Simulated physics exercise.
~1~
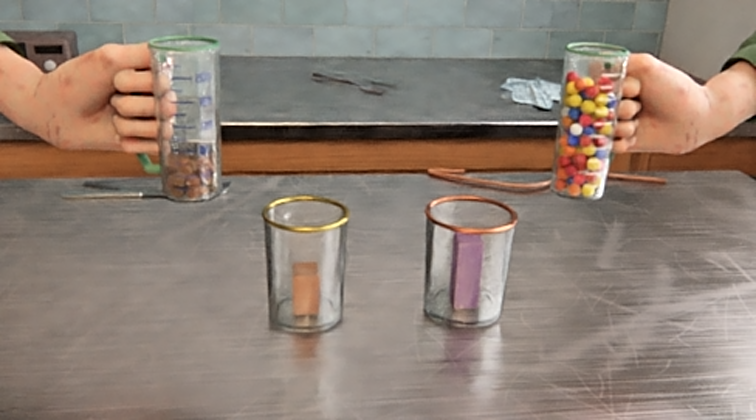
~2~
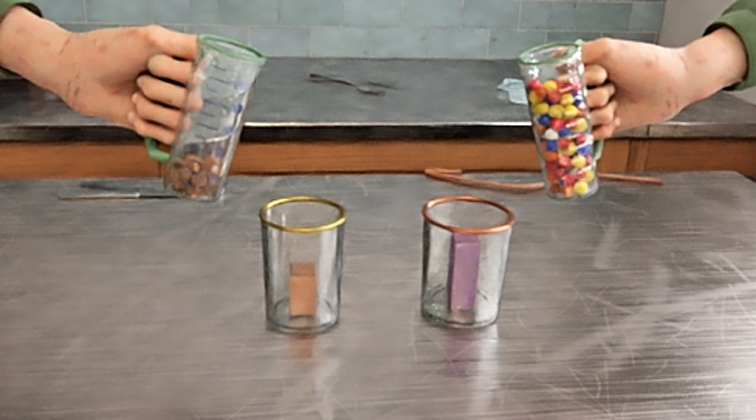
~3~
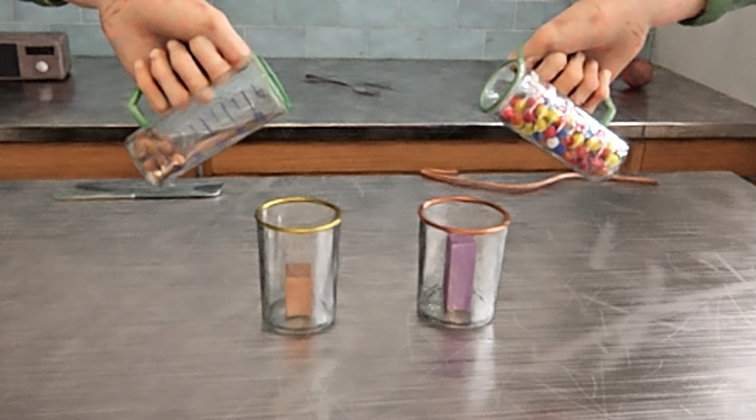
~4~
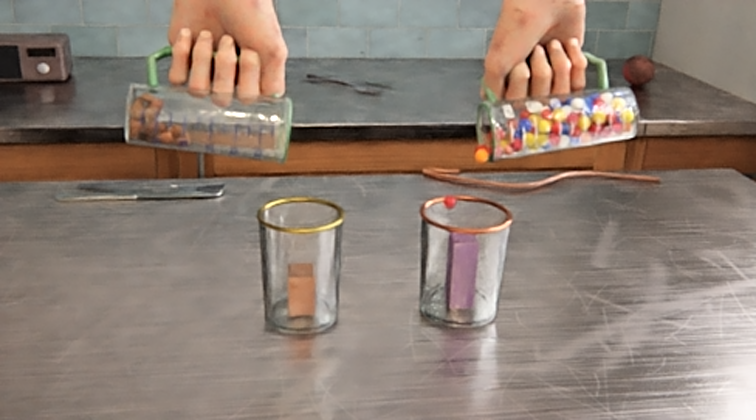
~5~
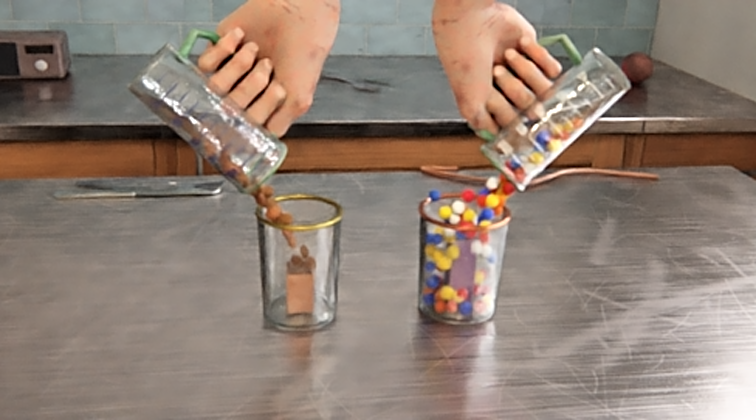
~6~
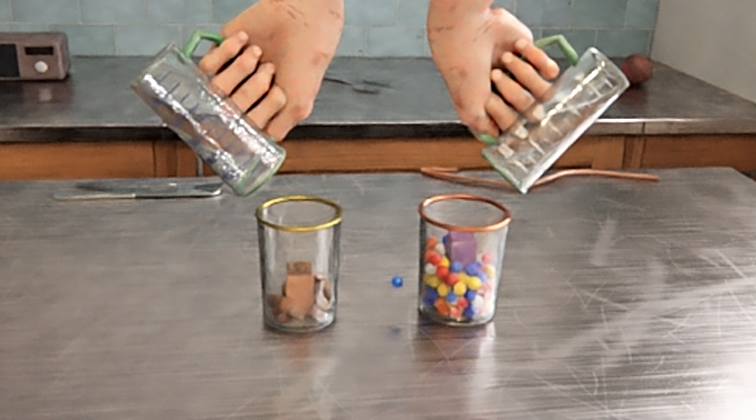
Two hands tipping clear cups, pouring brown pieces and colourful balls into glasses, both blocks still showing, one blue ball left between.
